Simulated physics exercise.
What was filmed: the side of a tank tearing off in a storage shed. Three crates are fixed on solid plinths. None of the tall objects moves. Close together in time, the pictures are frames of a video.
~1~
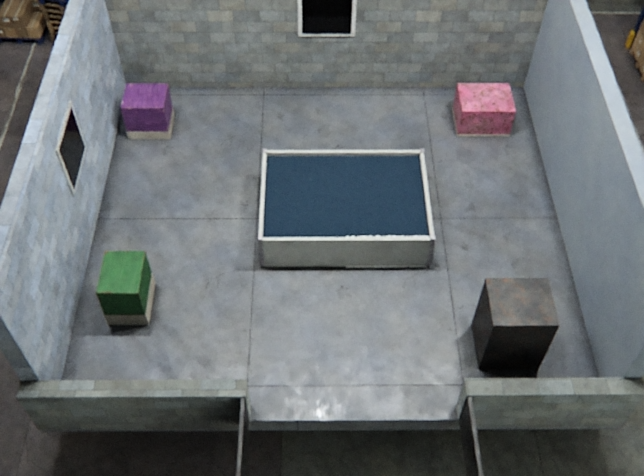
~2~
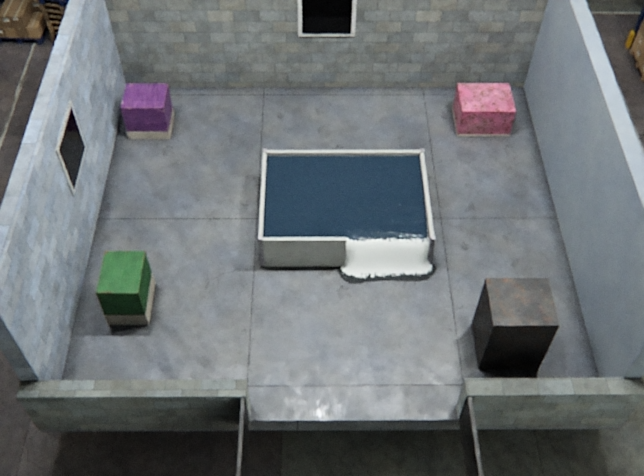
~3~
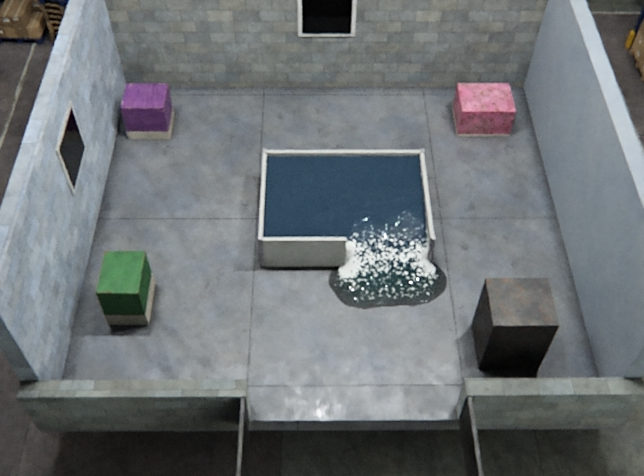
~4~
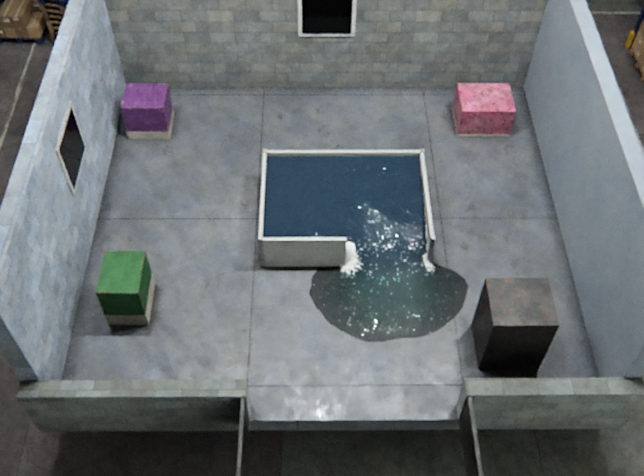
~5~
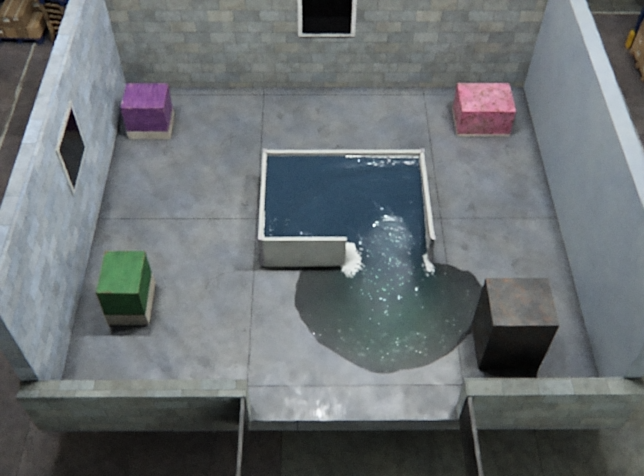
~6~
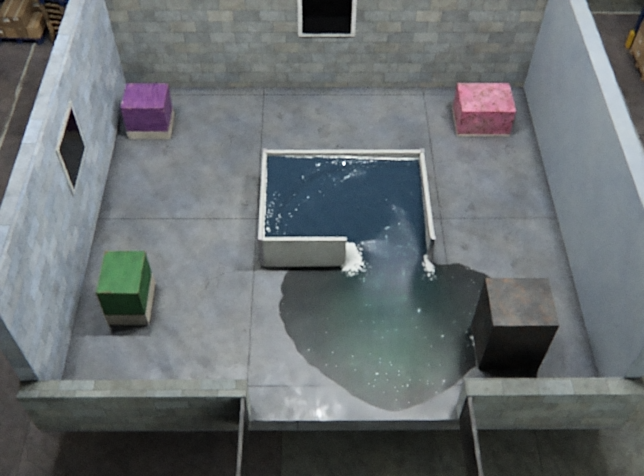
A white-rimmed tank of dark blue water stands in the middle of a grey, stone-walled storage shed, seen from high above by a still camera. Purple and green blocks sit at left, a pink one at upper right and a dark one at lower right. The right part of the tank's near side gives way, and water bursts out in white froth, then spreads across the floor toward the viewer and around the dark block.
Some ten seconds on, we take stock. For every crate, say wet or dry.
In the end the purple crate is going to stay clear of the water. The green crate is going to stay clear of the water. The pink crate is going to be reached by the water.
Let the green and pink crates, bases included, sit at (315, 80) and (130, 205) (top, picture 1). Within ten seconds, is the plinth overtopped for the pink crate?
Then: The pink one keeps dry.
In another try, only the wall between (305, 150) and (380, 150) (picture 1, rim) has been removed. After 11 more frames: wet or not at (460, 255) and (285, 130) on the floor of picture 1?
Going in the order you asked, the first is never reached and the second is drenched.
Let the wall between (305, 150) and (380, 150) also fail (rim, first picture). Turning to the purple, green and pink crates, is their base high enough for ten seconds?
The purple one is reached; the green one is not reached; the pink one is reached.
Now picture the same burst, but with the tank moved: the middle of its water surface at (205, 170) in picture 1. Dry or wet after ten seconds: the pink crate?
The pink one stays clear.
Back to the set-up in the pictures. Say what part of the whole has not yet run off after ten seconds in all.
I make it 44 per cent.
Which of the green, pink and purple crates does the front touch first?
That would be the pink one.
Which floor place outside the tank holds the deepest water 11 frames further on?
My best guess is roughly (467, 403).
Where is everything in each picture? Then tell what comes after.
The first frame shows the water tank at (345, 196) is whole and still.
In the second frame, water pours out at (386, 257) and has run to (429, 271).
In the third frame, the front is at (439, 287), out from the gap at (386, 257).
In the fourth frame, water pours out at (386, 258) and has run to (362, 335).
In the fifth frame, the front is at (385, 368), out from the gap at (386, 257).
In the sixth frame, the front is at a hidden place, out from the gap at (386, 257).
A moment on, water covers 15 % of the floor; the purple crate not reached, the green crate not reached, the pink crate not reached.
Next, water covers 20 % of the floor; the purple crate not reached, the green crate not reached, the pink crate not reached.
Then, water covers 25 % of the floor; the purple crate not reached, the green crate not reached, the pink crate not reached.
Later, water covers 40 % of the floor; the purple crate not reached, the green crate water round its plinth, the pink crate water round its plinth.
In the end, water covers 55 % of the floor; the purple crate stayed above the water, the green crate stayed above the water, the pink crate was topped.
